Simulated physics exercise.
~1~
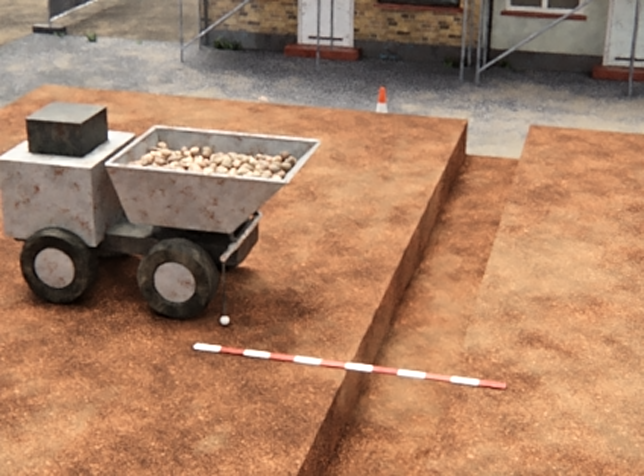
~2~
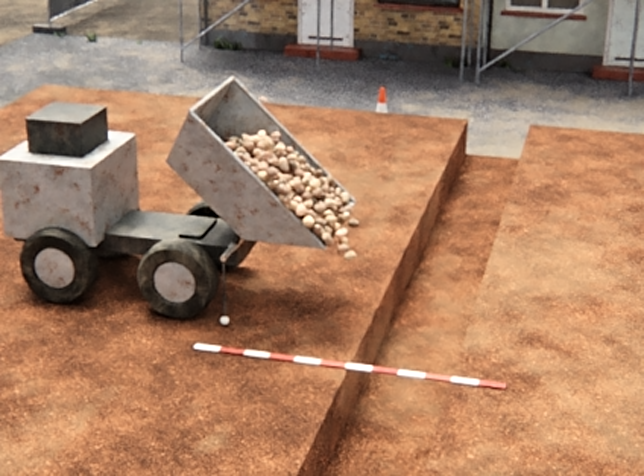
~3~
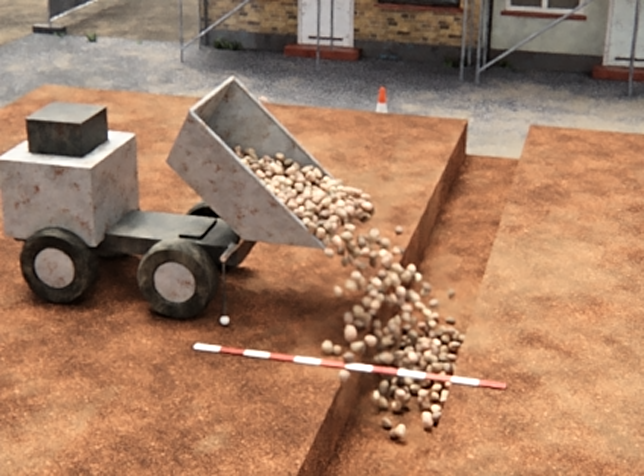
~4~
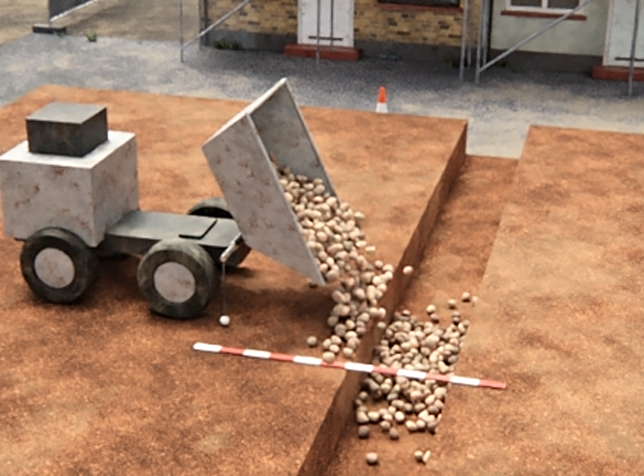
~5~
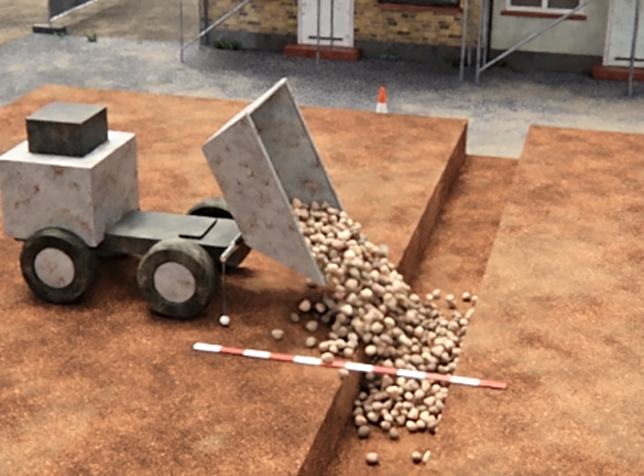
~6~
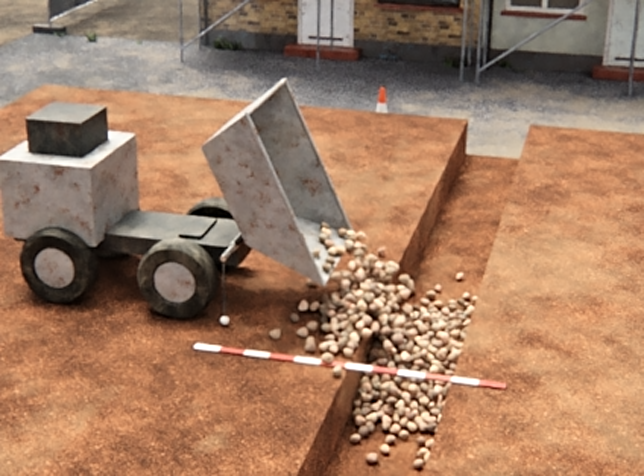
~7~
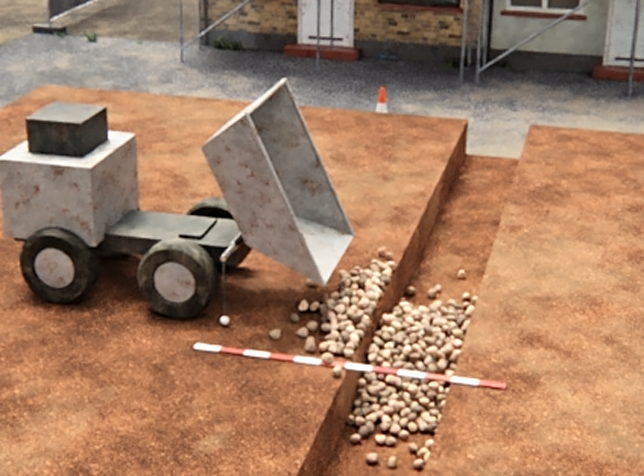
On a building site, a dumper tipped its skip to the right, paused, then tipped it steeper, spilling round stones over the edge of a trench until the skip was empty, with most in the trench and a smaller heap left beside it.
